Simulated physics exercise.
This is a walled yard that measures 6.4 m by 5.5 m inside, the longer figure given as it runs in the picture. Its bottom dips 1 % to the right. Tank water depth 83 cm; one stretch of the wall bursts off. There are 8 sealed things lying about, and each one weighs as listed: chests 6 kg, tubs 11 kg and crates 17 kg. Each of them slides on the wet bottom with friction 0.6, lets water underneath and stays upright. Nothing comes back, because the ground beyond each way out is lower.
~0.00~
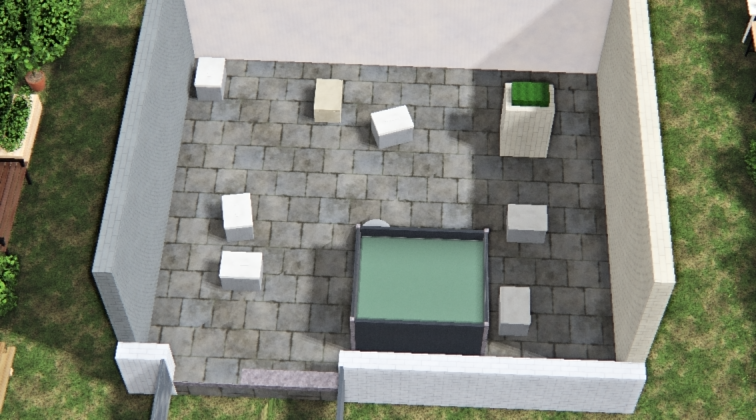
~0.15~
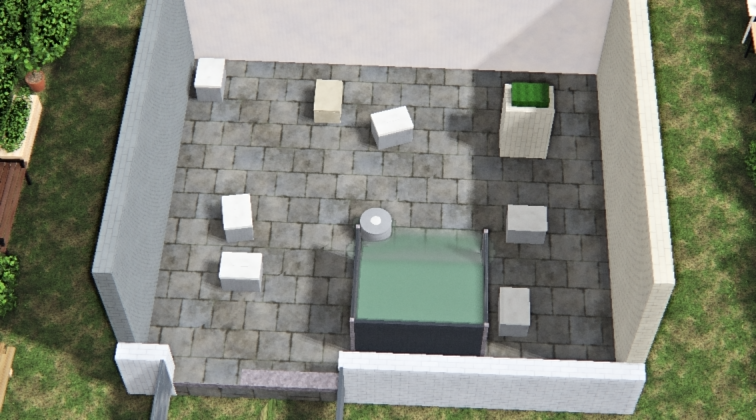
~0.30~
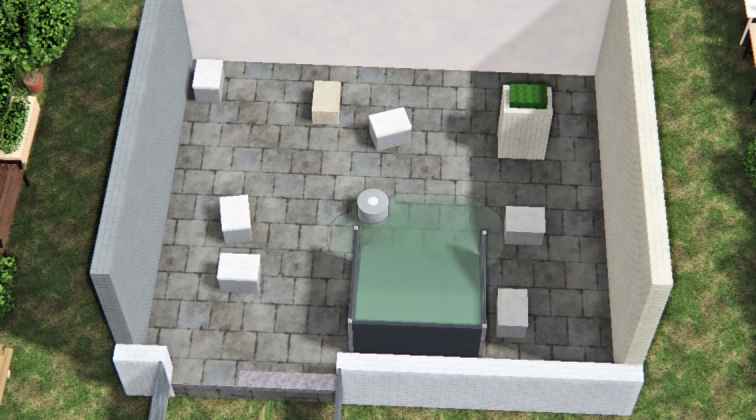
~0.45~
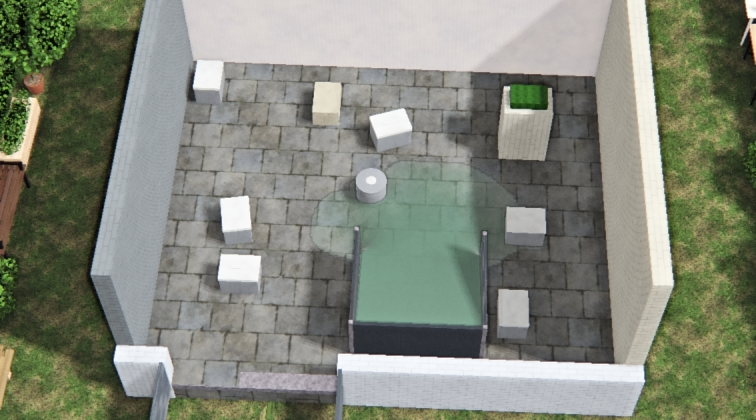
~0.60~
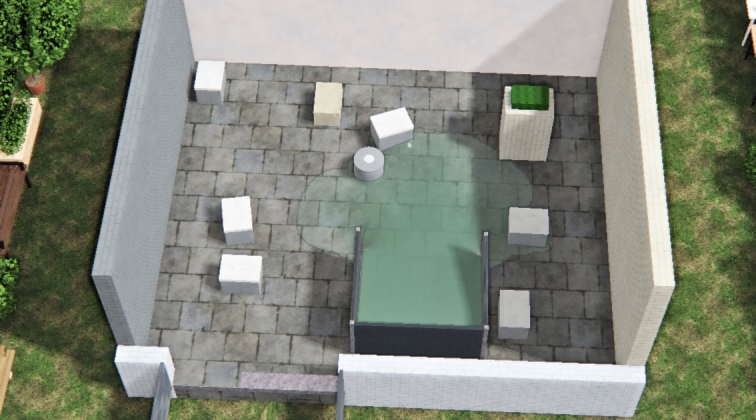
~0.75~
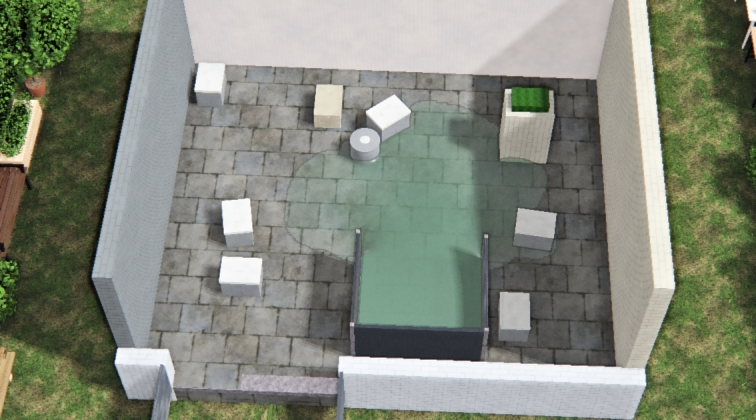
A walled yard paved in grey stone, with grass outside, is seen from high above by a camera that stays practically still. A dark-framed tank of green water stands near the bottom wall, with pale boxes scattered around and a green-topped planter at upper right. Water spreads from the tank's far side across the paving, pushing a round grey tub up the yard, then slightly shifting a white chest and a right-hand box.
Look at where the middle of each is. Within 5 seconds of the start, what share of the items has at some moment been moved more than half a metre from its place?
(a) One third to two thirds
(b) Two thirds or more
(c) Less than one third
Two thirds or more (b).
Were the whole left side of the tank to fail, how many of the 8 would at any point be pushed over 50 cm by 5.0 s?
Then it comes to 4 of them.
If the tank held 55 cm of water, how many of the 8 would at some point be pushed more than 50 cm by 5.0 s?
Count: 4.
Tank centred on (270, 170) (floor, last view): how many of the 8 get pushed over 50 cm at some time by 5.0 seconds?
The count would be 4.
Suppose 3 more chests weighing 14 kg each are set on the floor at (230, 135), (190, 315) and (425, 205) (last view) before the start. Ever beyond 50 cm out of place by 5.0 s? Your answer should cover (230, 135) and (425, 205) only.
Result in order: Exceeded; exceeded.
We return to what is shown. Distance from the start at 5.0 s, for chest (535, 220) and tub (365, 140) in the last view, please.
Respectively, 100 centimetres and 250 centimetres.
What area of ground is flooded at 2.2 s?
Near 22 m2 in all.
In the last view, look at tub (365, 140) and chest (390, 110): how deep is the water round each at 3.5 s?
Depths: Near 11 cm, then near 11 cm.
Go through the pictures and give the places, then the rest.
In the first frame, a tub at (376, 233) rests on the ground; a chest at (392, 119) rests on the ground; water covers 2.4 m2; 0 of 8 have shifted.
In the second frame, a tub at (376, 221), on the bottom, 20 cm from its start; a chest at (392, 120) rests on the ground; 3.5 m2 under water; 1 of 8 have shifted.
In the third frame, a tub at (373, 201) rests on the ground, 55 cm from its start; a chest at (390, 121), on the bottom; 4.9 m2 under water; 1 of 8 have shifted.
In the fourth frame, a tub at (371, 181), on the bottom, 95 cm from its start; a chest at (390, 122) rests on the ground; 6.7 m2 under water; 1 of 8 have shifted.
In the fifth frame, a tub at (369, 159), on the bottom, 135 cm from its start; a chest at (392, 122) rests on the ground; 8.6 m2 under water; 1 of 8 have shifted.
In the sixth frame, a tub at (365, 140) rests on the ground, 175 cm from its start; a chest at (388, 111), on the bottom, 26 cm from its start; water covers 10.5 m2; 3 of 8 have shifted.
After 1.1 s 2 of 8 are over 50 cm from their spots; 0 afloat.
After 2.2 s 4 of 8 are over 50 cm from their spots; 3 afloat.
After 3.5 s 4 of 8 are over 50 cm from their spots; 4 afloat.
After 5.0 s 6 of 8 are over 50 cm from their spots, and 6 have been at some point; 6 afloat.
